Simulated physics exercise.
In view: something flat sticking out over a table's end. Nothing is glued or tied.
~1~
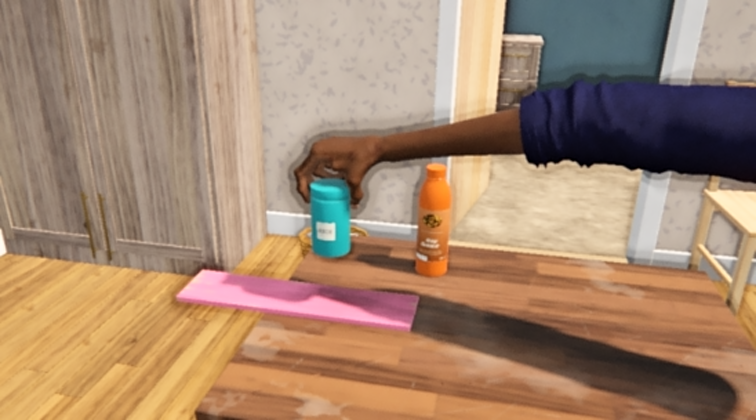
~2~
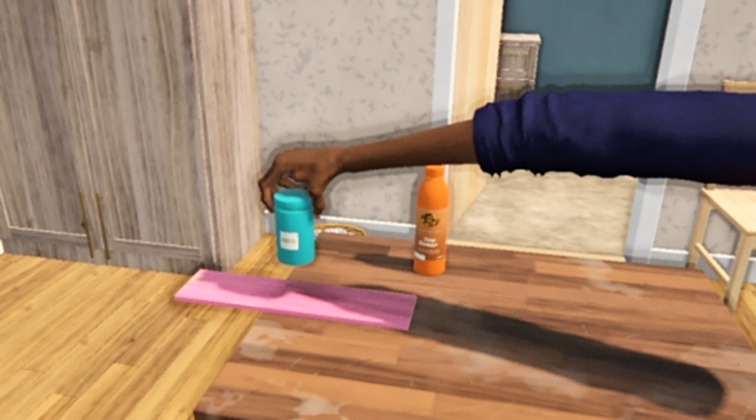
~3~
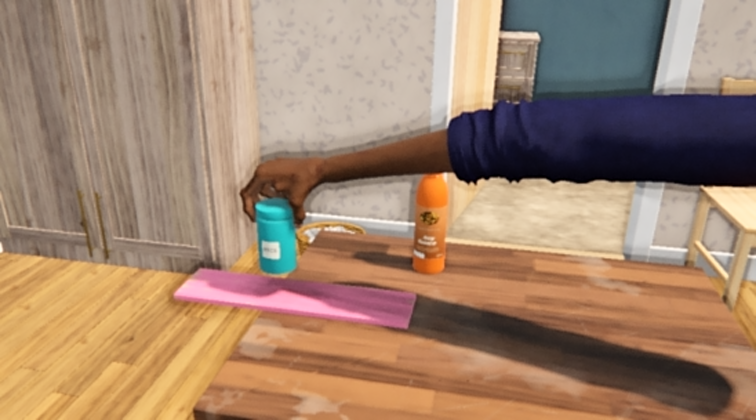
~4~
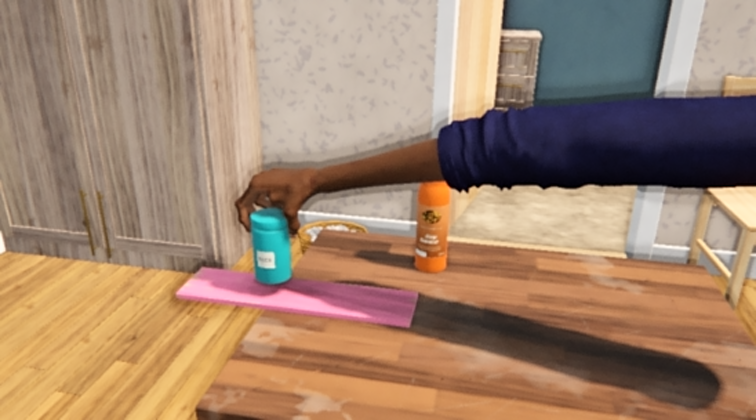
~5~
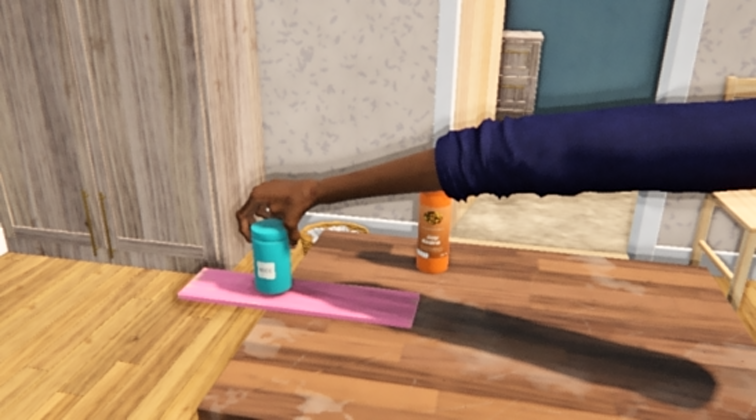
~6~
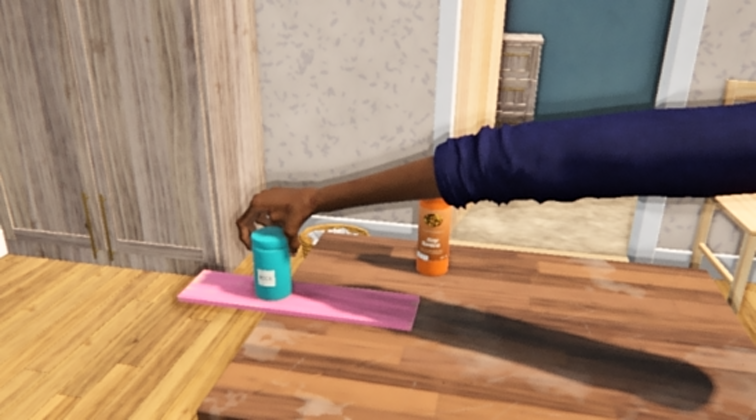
In a room with a wooden cabinet and patterned wall, a wooden table is seen from slightly above, the view almost steady. A flat pink board sticks out past the table's left end, an orange bottle stands behind it to the right, and a dark-blue-sleeved arm reaches in from the right. The hand carries a turquoise jar left, then lowers it onto the board, still holding it.
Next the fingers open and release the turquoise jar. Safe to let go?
The board holds.
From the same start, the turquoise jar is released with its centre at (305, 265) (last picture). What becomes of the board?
Then it stays on the table.
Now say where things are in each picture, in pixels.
Still above its spot; turquoise jar (331, 217); orange bottle (434, 221), in the first frame.
Still above its spot; turquoise jar (295, 227); orange bottle (432, 220), in the second frame.
Still above its spot; turquoise jar (277, 236); orange bottle (431, 218), in the third frame.
Still above its spot; turquoise jar (272, 246); orange bottle (433, 217), in the fourth frame.
Still above its spot; turquoise jar (272, 256); orange bottle (435, 217), in the fifth frame.
Set down, still held; turquoise jar (272, 264); orange bottle (435, 220), in the sixth frame.
Then, 0.20 s past the last view, nothing moves.
Then, 0.60 s past the last view, turquoise jar resting near (272, 264).
Finally, all 3 still in place. Final places as the last picture's camera would see them, turquoise jar near (272, 264). The board keeps its balance.
